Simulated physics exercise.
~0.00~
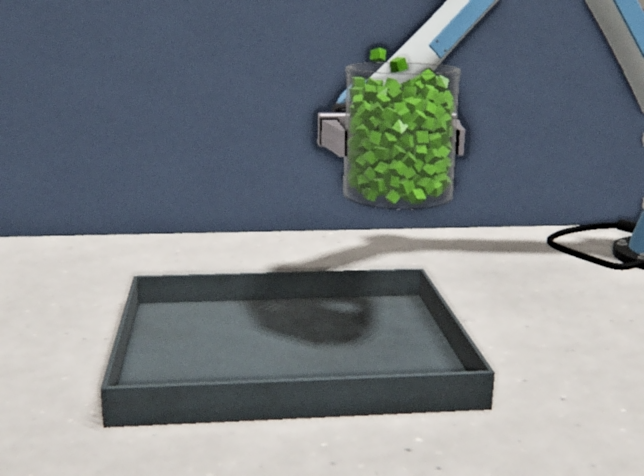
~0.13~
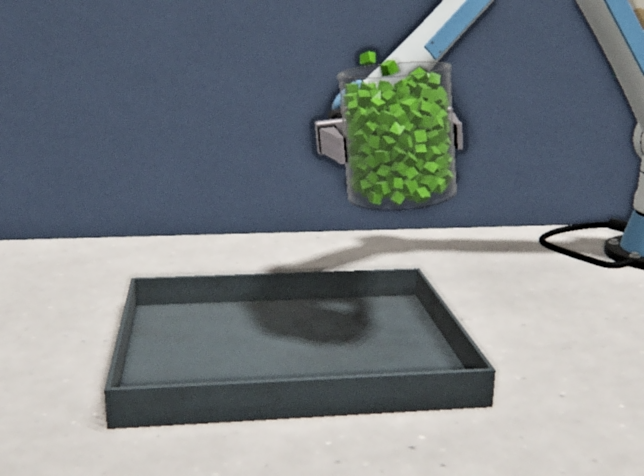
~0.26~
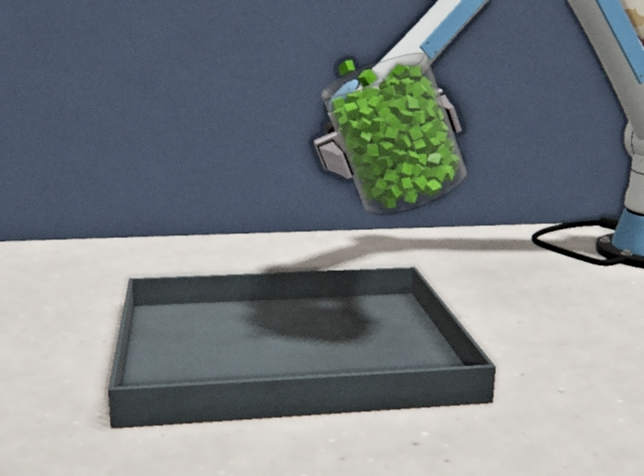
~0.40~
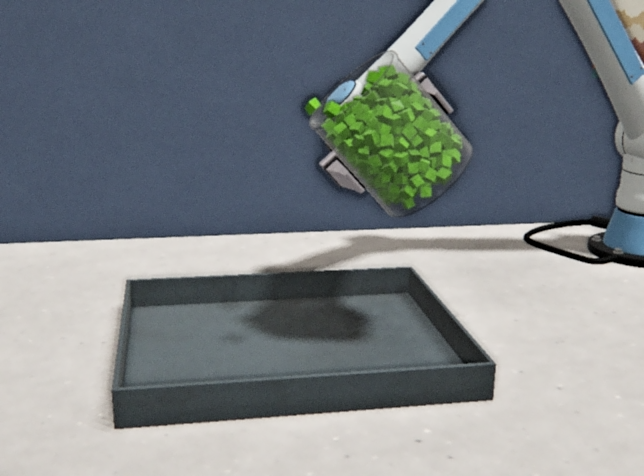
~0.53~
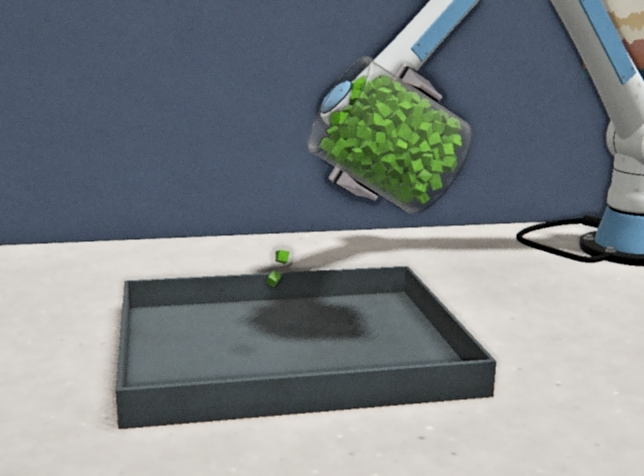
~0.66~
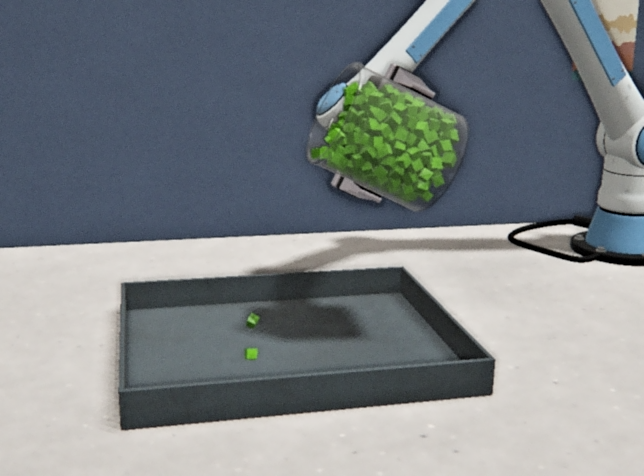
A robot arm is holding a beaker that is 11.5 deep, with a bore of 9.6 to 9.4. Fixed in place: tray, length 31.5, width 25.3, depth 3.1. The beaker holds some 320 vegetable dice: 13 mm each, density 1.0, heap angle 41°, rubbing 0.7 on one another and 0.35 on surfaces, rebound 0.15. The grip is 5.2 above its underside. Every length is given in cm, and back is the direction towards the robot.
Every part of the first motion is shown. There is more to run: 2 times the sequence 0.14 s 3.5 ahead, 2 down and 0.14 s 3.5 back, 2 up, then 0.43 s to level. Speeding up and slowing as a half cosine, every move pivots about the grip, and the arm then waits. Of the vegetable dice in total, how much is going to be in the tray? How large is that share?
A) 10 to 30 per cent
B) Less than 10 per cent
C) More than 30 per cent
Less than 10 per cent (B).
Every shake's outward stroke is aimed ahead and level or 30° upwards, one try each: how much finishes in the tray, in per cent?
First try about 10 %, second try about 20 %.
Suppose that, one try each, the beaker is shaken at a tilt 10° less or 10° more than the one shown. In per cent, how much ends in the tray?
0 and 10 percent.
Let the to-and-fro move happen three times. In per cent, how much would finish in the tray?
In that case some 5 per cent.
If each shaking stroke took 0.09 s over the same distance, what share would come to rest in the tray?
In that case about 10 in a hundred.
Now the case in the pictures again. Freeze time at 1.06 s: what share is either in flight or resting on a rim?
0 %.
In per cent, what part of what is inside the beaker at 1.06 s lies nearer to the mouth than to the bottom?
Something like 40 percent sits in that half.
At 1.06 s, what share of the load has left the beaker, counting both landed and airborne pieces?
By then near 5 % is out.
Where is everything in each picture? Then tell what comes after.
In the first picture, beaker middle at (400, 135), level; upper third of the load around (399, 108), from x 355 to 445, top at y 55; 317 in the beaker.
In the second picture, beaker middle at (398, 135), tilted 6° forward; upper third of the load around (395, 109), from x 350 to 445, top at y 60.
In the third picture, beaker middle at (395, 135), tilted 22° forward; upper third of the load around (395, 109), from x 340 to 450, top at y 70.
In the fourth picture, beaker middle at (392, 136), tilted 42° forward; upper third of the load around (391, 112), from x 315 to 455, top at y 75; 316 in the beaker, 1 in flight or on a rim.
In the fifth picture, beaker middle at (390, 137), tilted 58° forward; upper third of the load around (390, 116), from x 275 to 455, top at y 80; 315 in the beaker, 1 in the tray, 1 in flight or on a rim.
In the sixth picture, beaker middle at (388, 139), tilted 64° forward; upper third of the load around (389, 116), from x 250 to 450, top at y 90; 315 in the beaker, 2 in the tray.
After 1.06 s, tilted 64° forward, highest piece 23 above the table; 303 in the beaker, 13 in the tray, 1 in flight or on a rim.
After 1.45 s, tilted 28° forward, highest piece 25 above the table; 296 in the beaker, 21 in the tray.
After 1.85 s, level, highest piece 26 above the table; 296 in the beaker, 21 in the tray.
After 2.90 s, level, highest piece 26 above the table; 296 in the beaker, 21 in the tray.
At rest, 296 in the beaker, 21 in the tray. That is 7 % in the tray.
